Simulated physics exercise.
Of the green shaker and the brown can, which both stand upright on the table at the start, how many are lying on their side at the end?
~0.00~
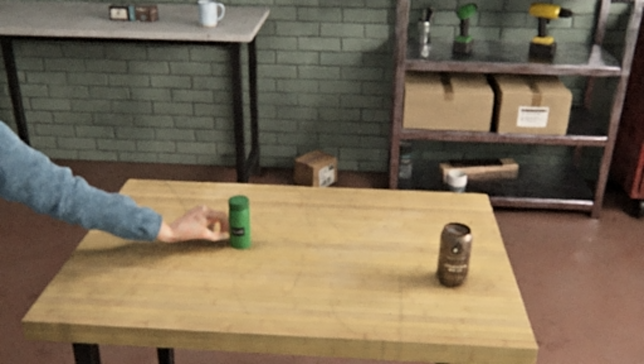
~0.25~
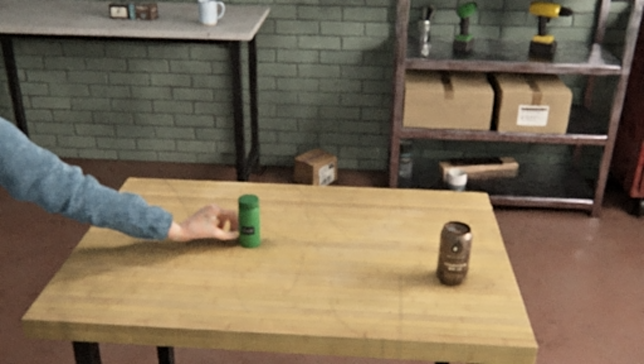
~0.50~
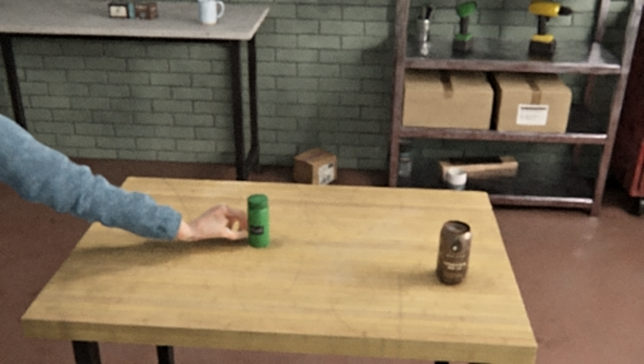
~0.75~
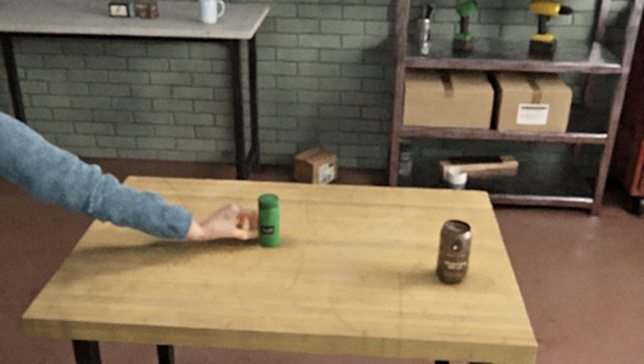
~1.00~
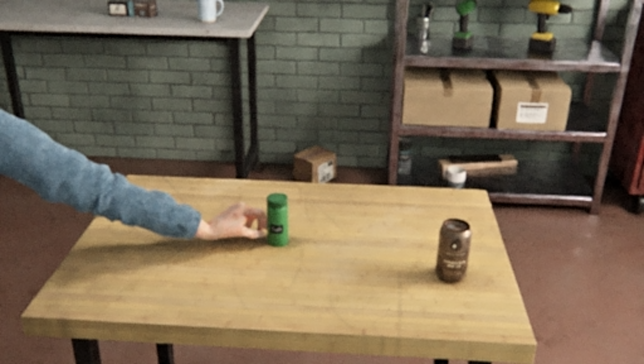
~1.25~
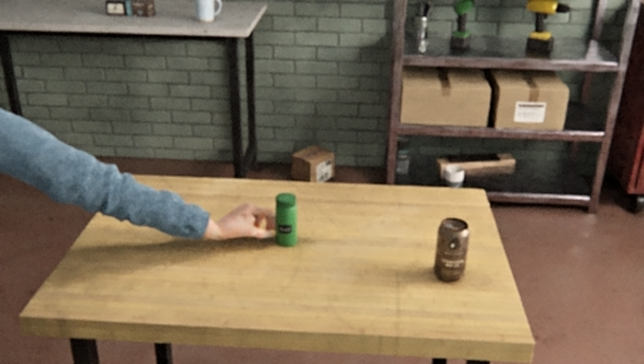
None of them are lying on their side. The green shaker slides to the right but stays upright, and the brown can keeps standing in its place.
